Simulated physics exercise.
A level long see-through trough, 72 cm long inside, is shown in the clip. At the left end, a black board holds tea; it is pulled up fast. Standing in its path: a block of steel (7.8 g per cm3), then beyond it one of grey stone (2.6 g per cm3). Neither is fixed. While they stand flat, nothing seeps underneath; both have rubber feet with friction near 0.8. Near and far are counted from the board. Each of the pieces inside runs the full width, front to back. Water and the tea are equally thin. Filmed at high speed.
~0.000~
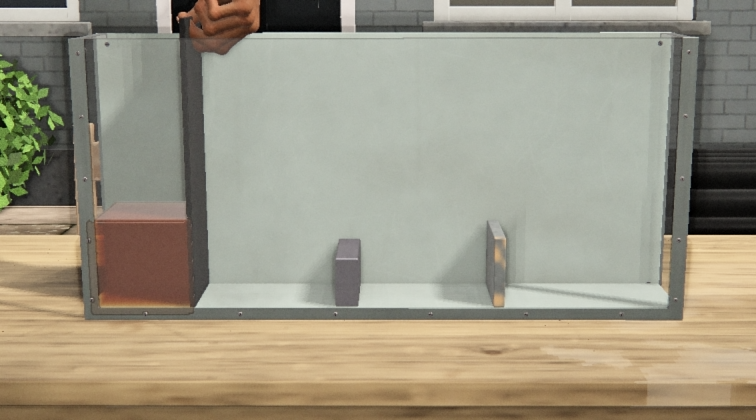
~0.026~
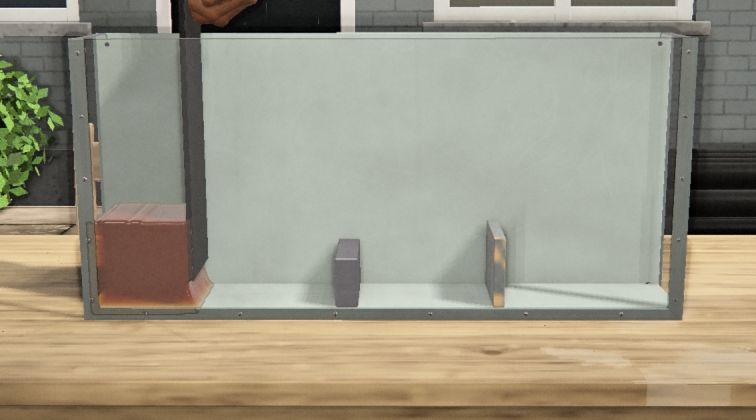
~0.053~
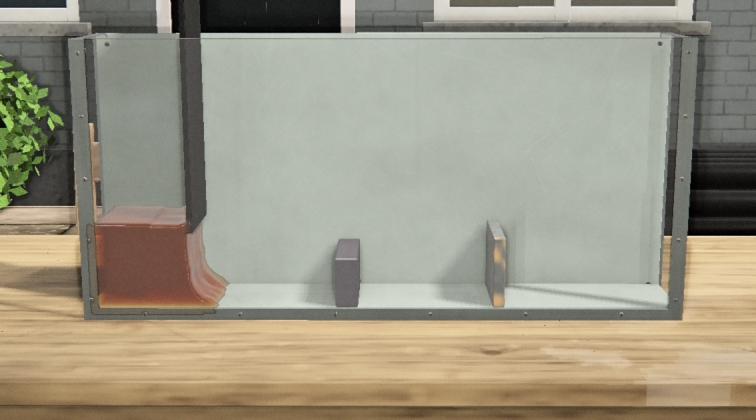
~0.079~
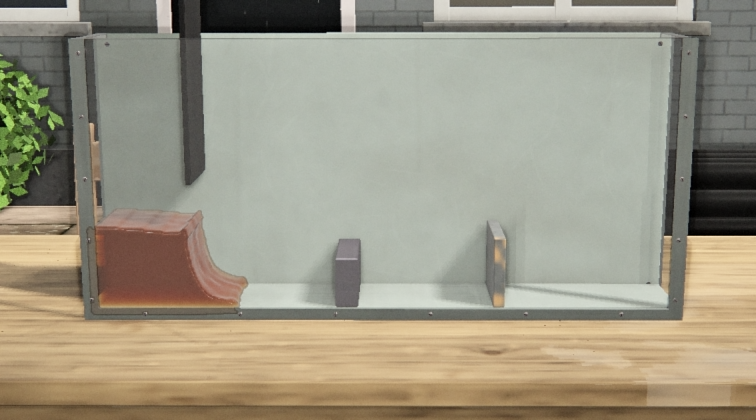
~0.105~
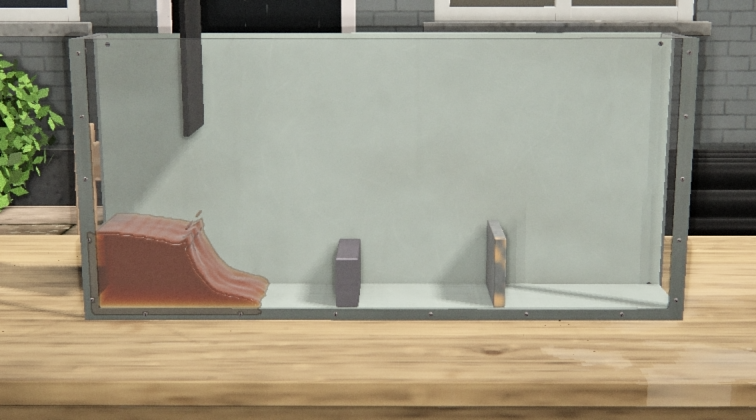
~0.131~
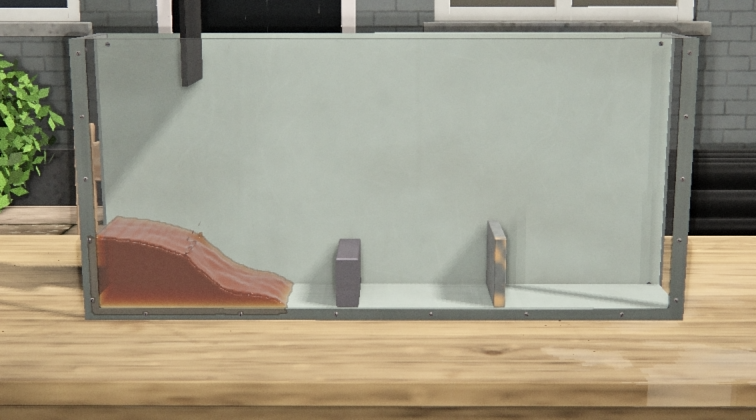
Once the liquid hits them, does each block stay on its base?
One by one: Near one: It holds; far one: It holds.
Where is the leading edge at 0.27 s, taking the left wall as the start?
Roughly 30 centimetres out.
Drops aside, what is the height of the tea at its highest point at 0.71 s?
About 5.5 cm.
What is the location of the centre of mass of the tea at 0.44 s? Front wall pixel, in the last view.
Centre of mass, front wall: Approx. (255, 277).
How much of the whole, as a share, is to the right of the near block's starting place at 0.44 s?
Close to 4 percent of it.
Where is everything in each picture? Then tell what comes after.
In the first frame, the tea tops out at (101, 222) by the left wall; its leading edge has got to (189, 305); the board ends at (192, 306); the near block's top is at (347, 261); the far block's top is at (501, 242).
In the second frame, the tea tops out at (101, 223) by the left wall; its leading edge has got to (198, 305); the board ends at (191, 279).
In the third frame, the tea tops out at (101, 225) by the left wall; its leading edge has got to (214, 305); the board ends at (189, 232).
In the fourth frame, the tea tops out at (102, 229) by the left wall; its leading edge has got to (234, 305); the board ends at (188, 184).
In the fifth frame, the tea tops out at (102, 234) by the left wall; its leading edge has got to (257, 305); the board ends at (186, 135).
In the sixth frame, the tea tops out at (103, 238) by the left wall; its leading edge has got to (283, 305); the board is clear; the near block's top is at (347, 262); the far block's top is at (501, 243).
Then, 0.27 s in, the front has run 30 cm from the left wall, the near block is upright and the far block is upright.
Then, 0.44 s in, the near block is upright and the far block is upright.
Then, 0.71 s in, the near block is upright and the far block is upright.
Finally, the near block is upright and the far block is upright; 0 per cent of the tea is past where the far block first stood.
